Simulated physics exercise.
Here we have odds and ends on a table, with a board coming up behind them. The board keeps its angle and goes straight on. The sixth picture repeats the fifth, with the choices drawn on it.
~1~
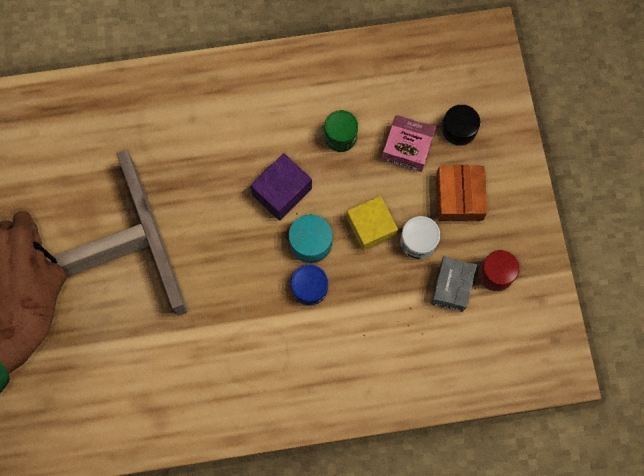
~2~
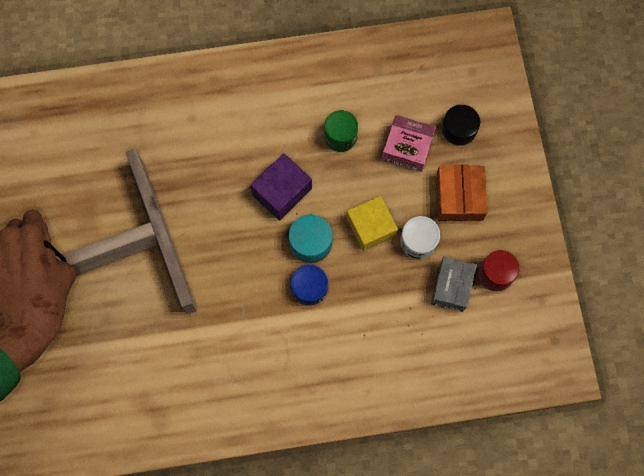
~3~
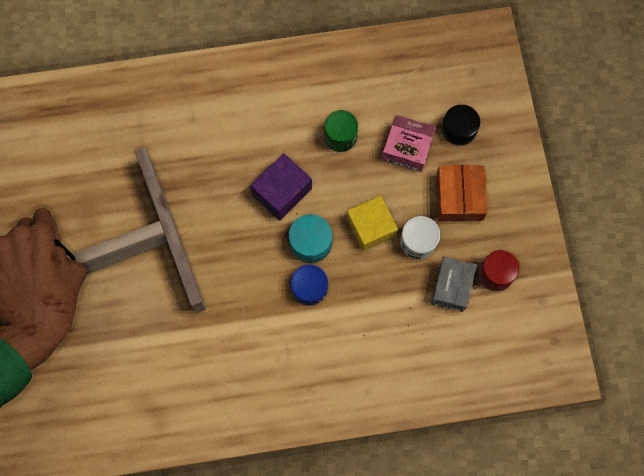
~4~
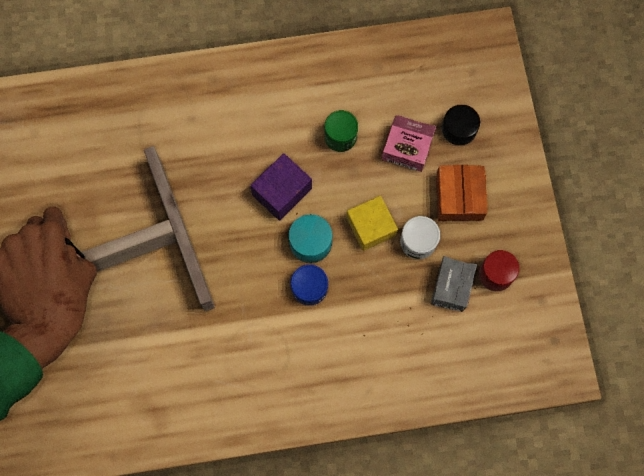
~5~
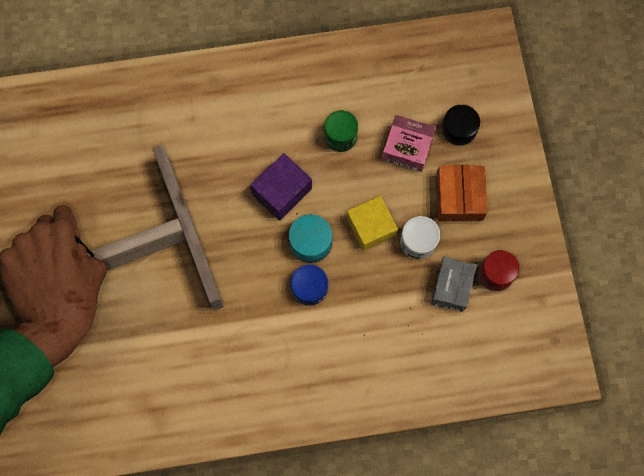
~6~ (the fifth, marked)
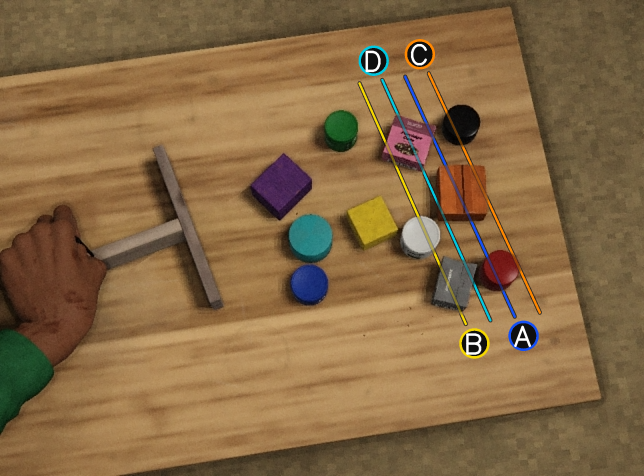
The video shows a hand gripping a T-shaped wooden tool and sliding it slowly a short distance to the right across a wooden surface, while the colourful blocks and round containers on the right stay still, untouched.
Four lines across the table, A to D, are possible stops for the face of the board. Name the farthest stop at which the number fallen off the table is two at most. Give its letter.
At C, and not beyond.
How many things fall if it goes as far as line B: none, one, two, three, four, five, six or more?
The count is none.
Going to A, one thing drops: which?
It is the orange box.
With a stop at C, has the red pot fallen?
By then, no.
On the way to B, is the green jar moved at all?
By then, yes.
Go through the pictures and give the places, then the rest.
The first picture shows red pot (499, 271); purple block (282, 187); blue jar (310, 286).
The second picture shows board (158, 226); yellow block (372, 224).
The third picture shows board (167, 224); green jar (341, 131).
The fourth picture shows board (177, 223); grey packet (454, 285).
The fifth picture shows board (186, 222); orange box (462, 193); turquoise tin (311, 239); red pot (499, 271).
On the marked copy, A at (458, 192); B at (411, 199); C at (482, 188); D at (434, 196).
Taking C. A third of the way, board (294, 206); blue jar (345, 274); purple block (314, 182).
Two thirds of the way, board (401, 190); orange box (508, 181); black pot (481, 113).
When it is over, board (484, 178); orange box over the edge; white jar (559, 219); one fallen.
As for the rest, A is within the limit but short; B is within the limit but short; D is within the limit but short.
